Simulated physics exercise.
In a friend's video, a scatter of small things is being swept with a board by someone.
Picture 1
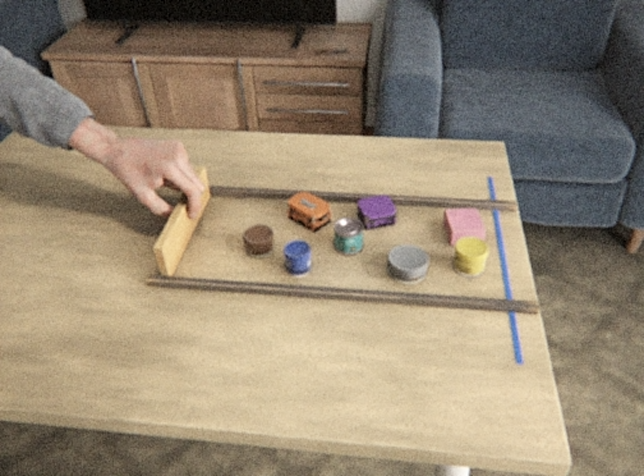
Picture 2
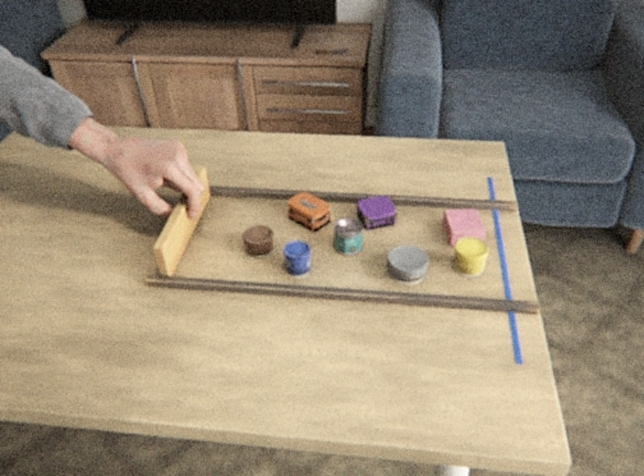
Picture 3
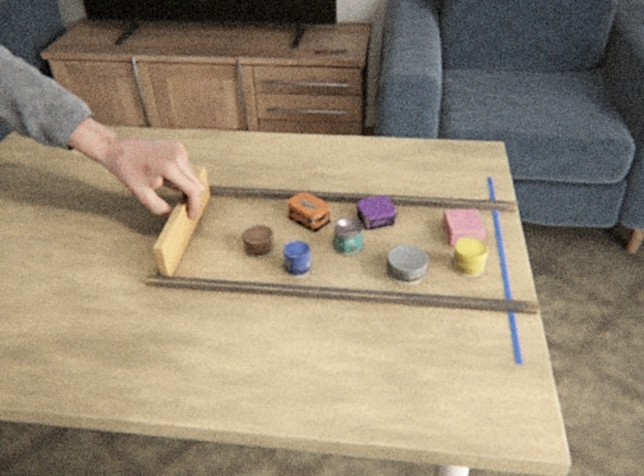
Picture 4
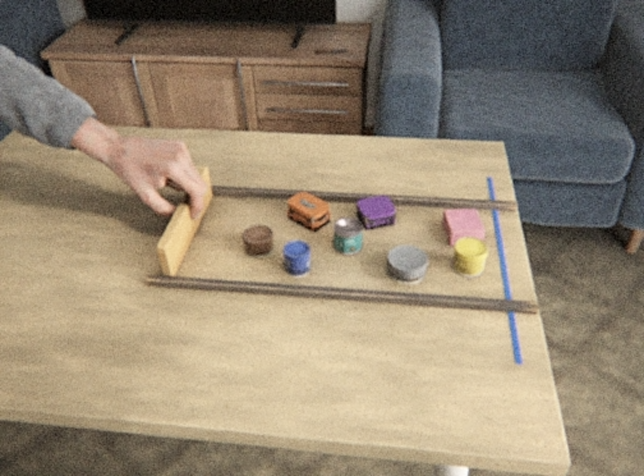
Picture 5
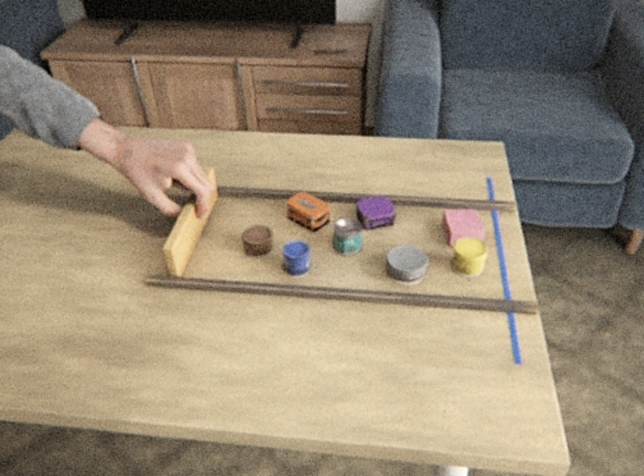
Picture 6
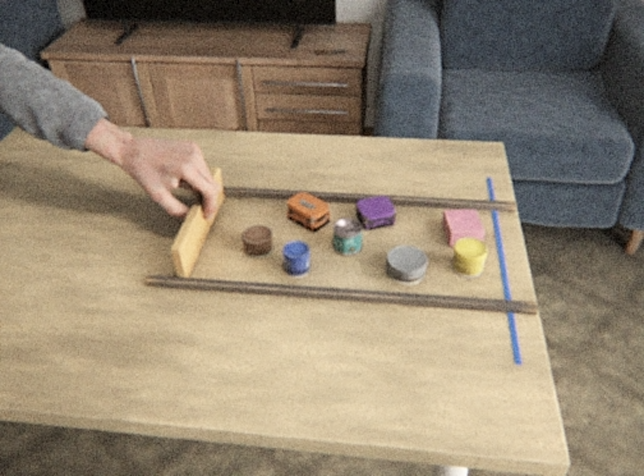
The clip opens on a hand holding an upright wooden board at the left of two dark rails on a table, with small colourful tins, pots and blocks scattered between them and blue tape at the right. The board stays almost still at first, then the hand slides it slightly right while the objects stay put.
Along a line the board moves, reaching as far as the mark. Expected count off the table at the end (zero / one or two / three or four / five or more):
Expected count: Five or more.
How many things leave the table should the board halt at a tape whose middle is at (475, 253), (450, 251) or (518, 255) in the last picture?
Respectively, 2, 0 and 8.
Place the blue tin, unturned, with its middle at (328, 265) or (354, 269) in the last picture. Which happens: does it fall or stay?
Taking the two places in turn: It doesn't drop, then it doesn't drop.
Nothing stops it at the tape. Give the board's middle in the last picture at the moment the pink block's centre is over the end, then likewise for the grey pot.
About (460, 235), and about (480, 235) for the other.
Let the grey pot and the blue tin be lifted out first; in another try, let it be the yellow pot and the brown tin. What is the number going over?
Result: 4, then 3.
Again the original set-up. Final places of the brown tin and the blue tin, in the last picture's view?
Okay, so first (521, 263), and next (524, 282).
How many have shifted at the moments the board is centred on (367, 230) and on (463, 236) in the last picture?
I get 6 at the one place and 8 at the other.
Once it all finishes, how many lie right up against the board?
At rest, 3 are in contact.
Early on, none off yet; yellow pot at rest near (469, 258); pink block at rest near (463, 227); grey pot at rest near (407, 265).
A while later, none off yet; yellow pot at rest near (469, 258); pink block at rest near (463, 227); grey pot travelled a little near (418, 267).
Further along, none off yet; yellow pot travelled well along near (529, 258); pink block travelled about its own width near (521, 235); grey pot travelled well along near (505, 277).
Finally, the number that fall off is five or more; lost, turquoise tin, purple case, grey pot, pink block and yellow pot.
